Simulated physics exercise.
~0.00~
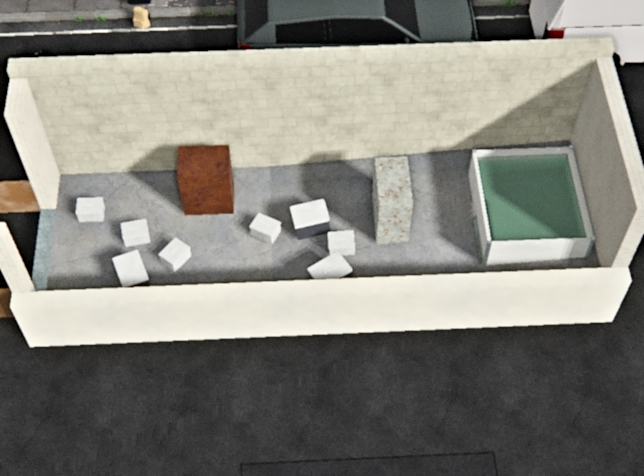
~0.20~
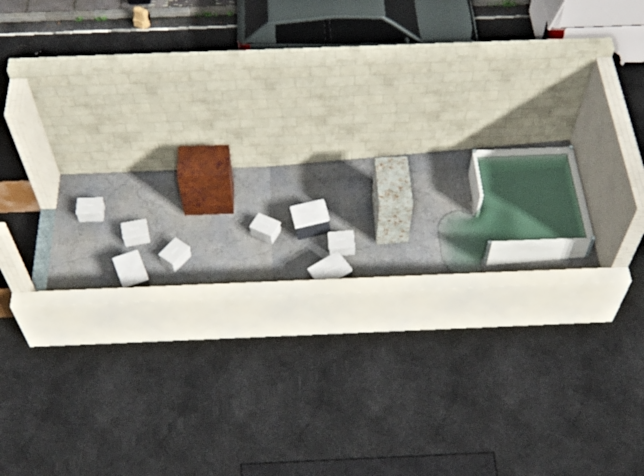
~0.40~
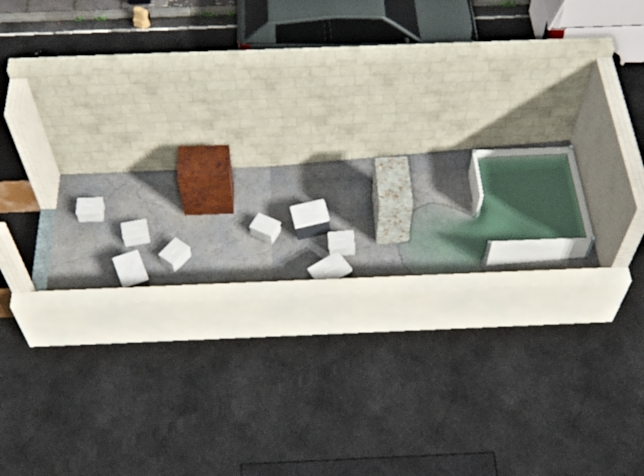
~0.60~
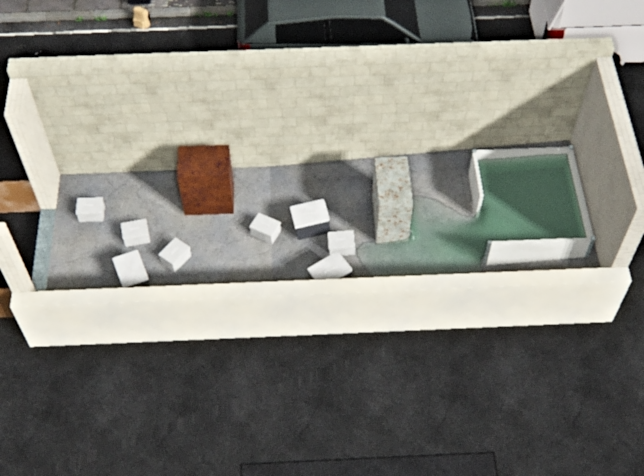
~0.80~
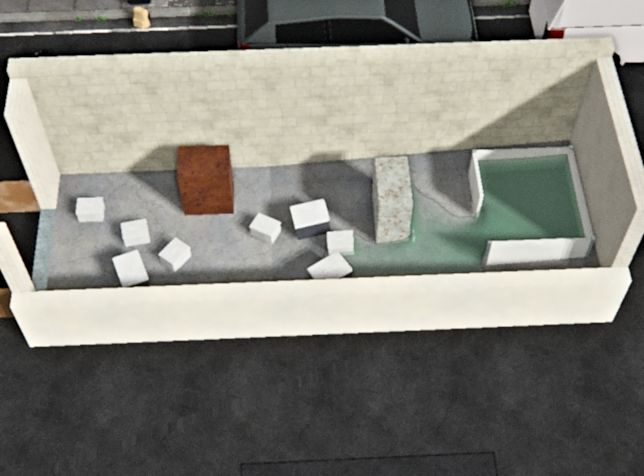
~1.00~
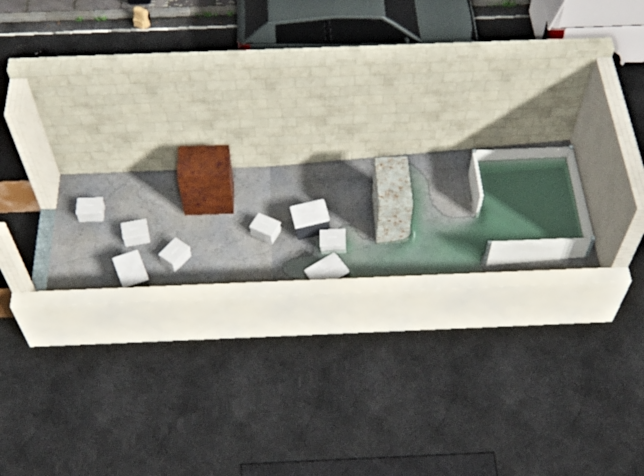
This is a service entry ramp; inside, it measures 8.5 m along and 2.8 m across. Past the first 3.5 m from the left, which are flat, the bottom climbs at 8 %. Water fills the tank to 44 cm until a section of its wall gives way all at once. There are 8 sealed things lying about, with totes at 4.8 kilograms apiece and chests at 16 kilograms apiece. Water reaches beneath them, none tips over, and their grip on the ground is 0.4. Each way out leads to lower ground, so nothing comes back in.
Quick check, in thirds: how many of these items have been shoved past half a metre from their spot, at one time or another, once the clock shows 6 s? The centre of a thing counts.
That portion ends in the top third.
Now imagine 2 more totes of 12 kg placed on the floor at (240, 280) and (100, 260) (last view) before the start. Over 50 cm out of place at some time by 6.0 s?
In order: Exceeds it and exceeds it.
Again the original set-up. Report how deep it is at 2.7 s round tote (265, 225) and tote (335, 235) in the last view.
Around 1 cm and 5 cm.
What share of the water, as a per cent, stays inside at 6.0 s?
Remaining: Approx. 64 per cent.
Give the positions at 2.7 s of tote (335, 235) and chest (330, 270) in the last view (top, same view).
Approx. (193, 238); approx. (113, 239).
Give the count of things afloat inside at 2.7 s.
My tally comes to 0.
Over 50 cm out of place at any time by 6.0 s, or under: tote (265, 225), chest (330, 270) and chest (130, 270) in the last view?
Within the mark, beyond the mark, beyond the mark.
After 1.4 s 2 of 8 are over 50 cm from their spots; 0 afloat.
After 2.7 s 5 of 8 are over 50 cm from their spots; 0 afloat.
After 4.2 s 6 of 8 are over 50 cm from their spots; 3 afloat.
After 6.0 s 6 of 8 are over 50 cm from their spots, and 6 have been at some point; 2 afloat.
